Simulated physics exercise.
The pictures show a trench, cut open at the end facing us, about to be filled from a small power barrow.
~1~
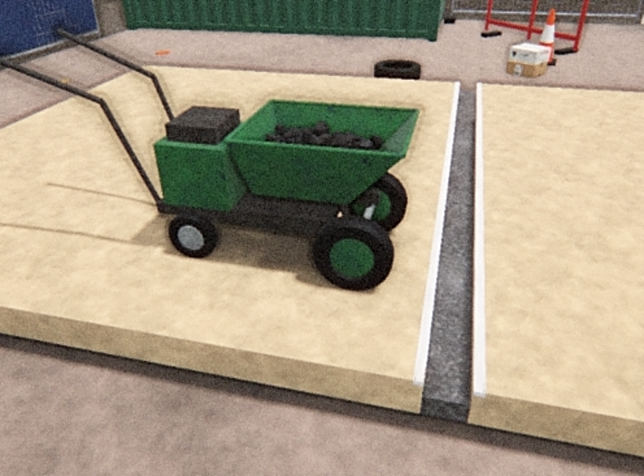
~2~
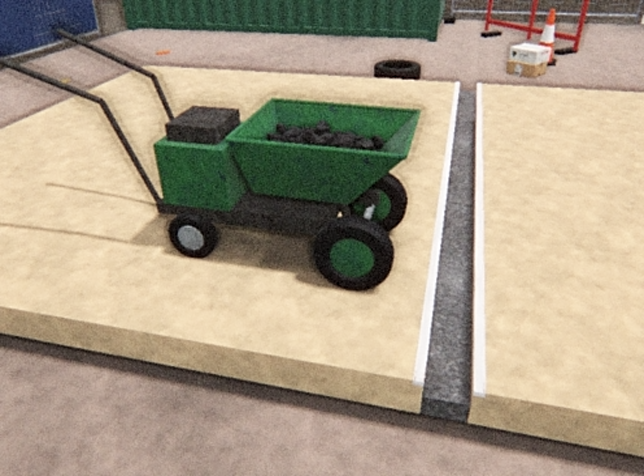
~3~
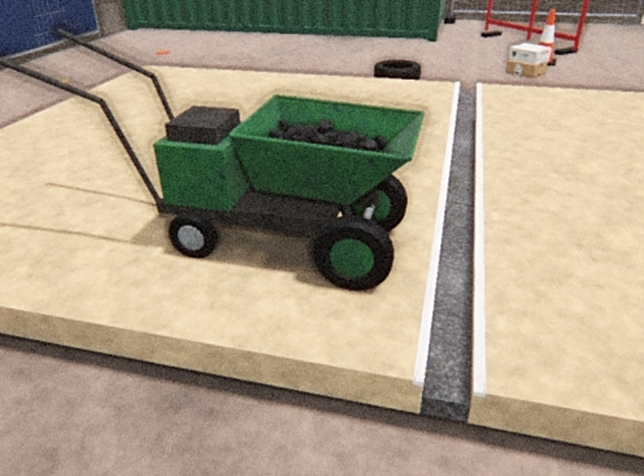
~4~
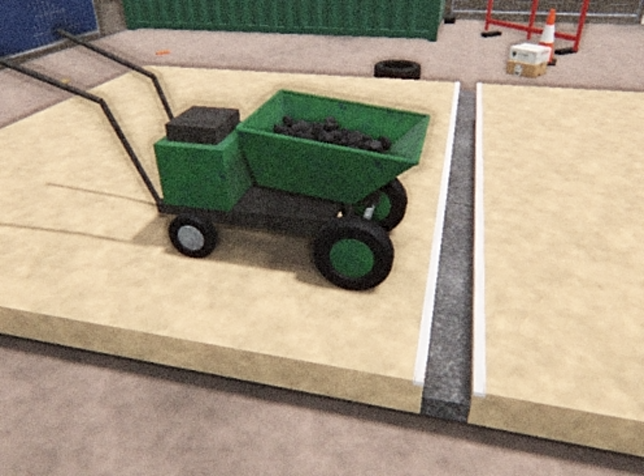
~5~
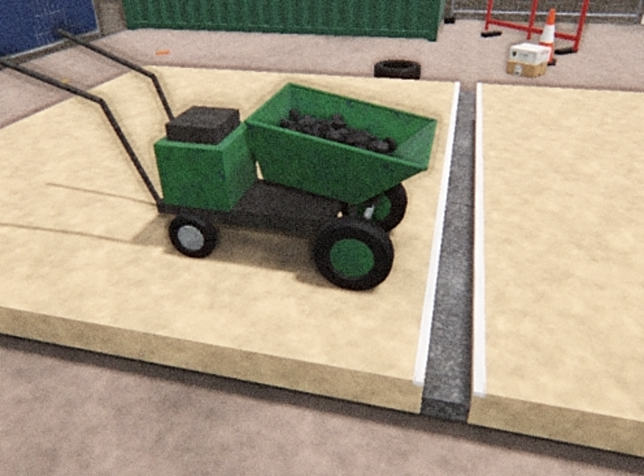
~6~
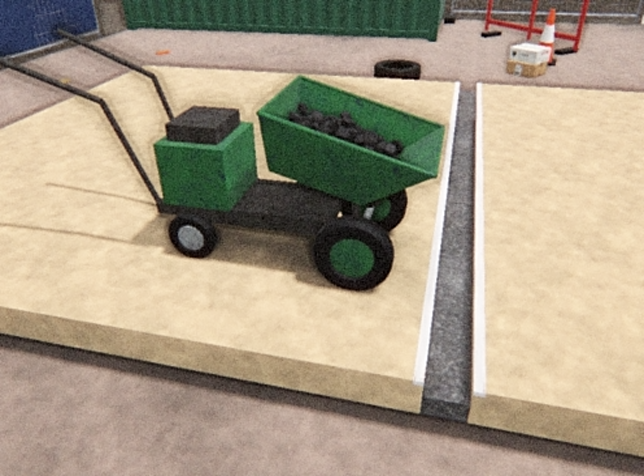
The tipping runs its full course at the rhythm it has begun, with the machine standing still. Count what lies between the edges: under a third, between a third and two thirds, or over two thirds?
The trench takes less than a third.
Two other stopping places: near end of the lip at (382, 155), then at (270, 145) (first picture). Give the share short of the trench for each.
First some 0, then 60 per cent.
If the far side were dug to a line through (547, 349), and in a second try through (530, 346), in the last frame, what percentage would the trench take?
First some 90, then 70 per cent.
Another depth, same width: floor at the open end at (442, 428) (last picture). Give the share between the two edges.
It comes to 0 per cent or so.
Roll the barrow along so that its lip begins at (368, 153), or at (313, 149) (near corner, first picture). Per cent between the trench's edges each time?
First some 50, then 50 per cent.
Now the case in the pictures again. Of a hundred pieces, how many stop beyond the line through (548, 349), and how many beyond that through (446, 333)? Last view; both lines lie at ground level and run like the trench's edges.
Near 30 % and 90 %.
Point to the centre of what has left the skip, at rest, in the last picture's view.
Around (520, 272).
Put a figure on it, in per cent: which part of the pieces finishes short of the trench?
Some 0 per cent.
Soon after the last picture, skip tipped steeply; all in the skip.
A little later, skip tipped right over; most in the skip; a stray few in or heaped over the trench; about a quarter beyond it.
Later still, skip tipped right over; a small part in the skip; a stray few in or heaped over the trench; most beyond it.
At rest, skip tipped right over; a small part in the skip; a small part in or heaped over the trench; most beyond it.
